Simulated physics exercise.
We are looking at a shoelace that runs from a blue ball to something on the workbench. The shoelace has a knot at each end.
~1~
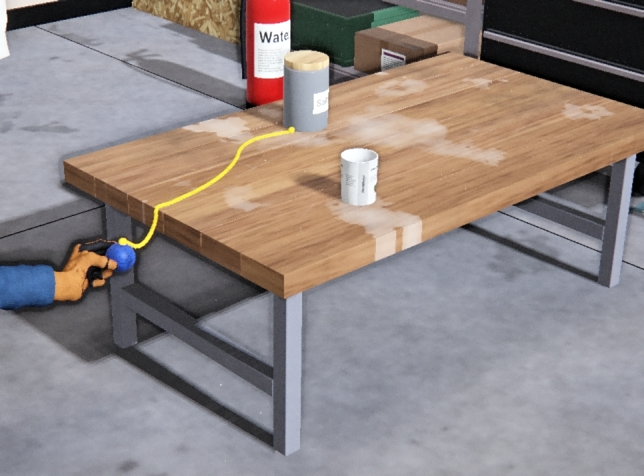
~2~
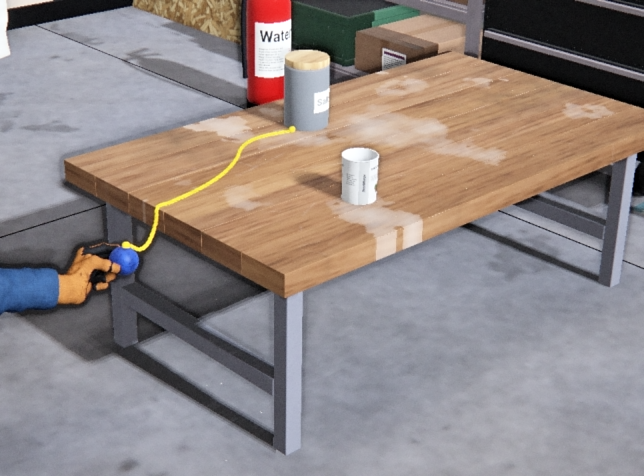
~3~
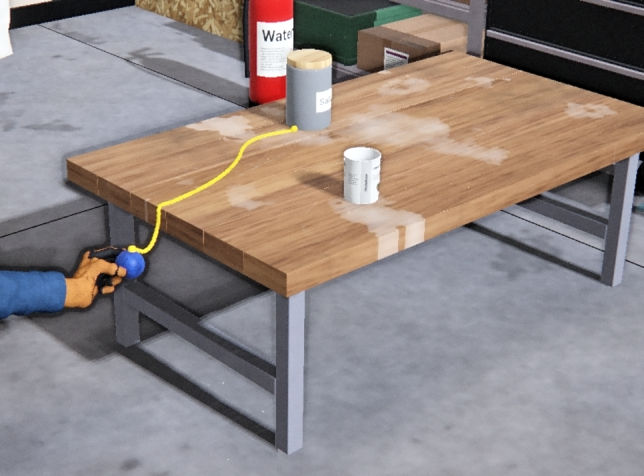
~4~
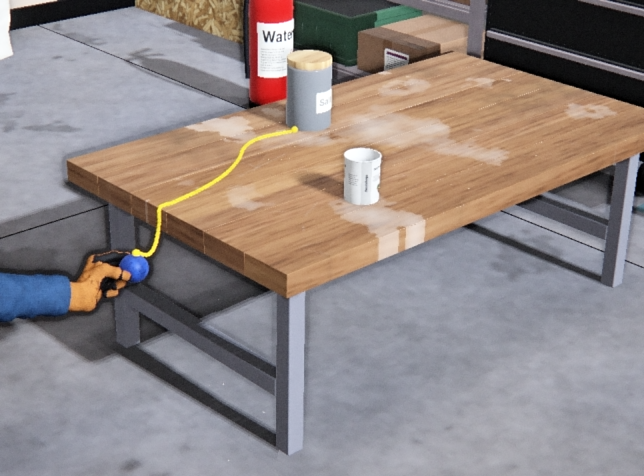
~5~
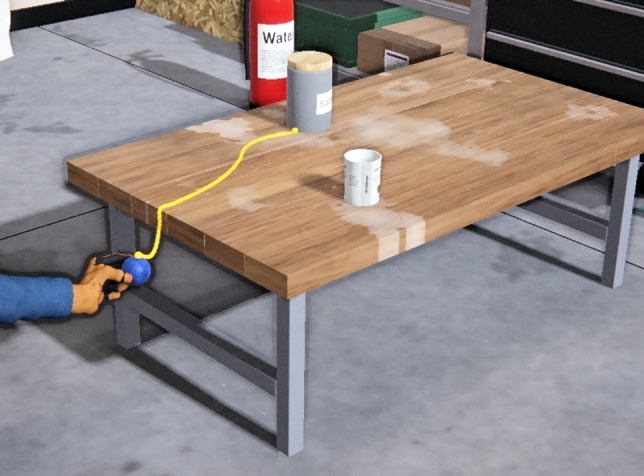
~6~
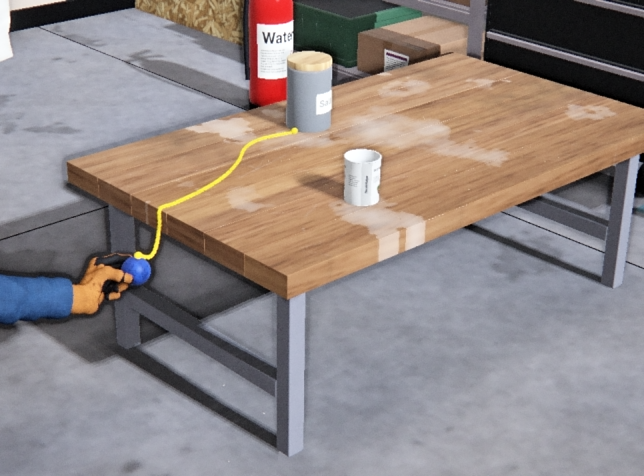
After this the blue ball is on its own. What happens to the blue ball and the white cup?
Outcome: The blue ball ends up dangling; the white cup keeps its place.
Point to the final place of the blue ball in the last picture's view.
At about (101, 293).
Then, 0.40 s later than the last view, ball above the floor near (171, 279); canister as before; cup as before.
Then, 1.06 s later than the last view, ball above the floor near (118, 295); canister as before; cup as before.
Then, 1.98 s later than the last view, ball above the floor near (127, 292); canister as before; cup as before.
Finally, ball above the floor near (101, 293); canister as before; cup as before. The blue ball swings from the edge and the white cup stays on top.
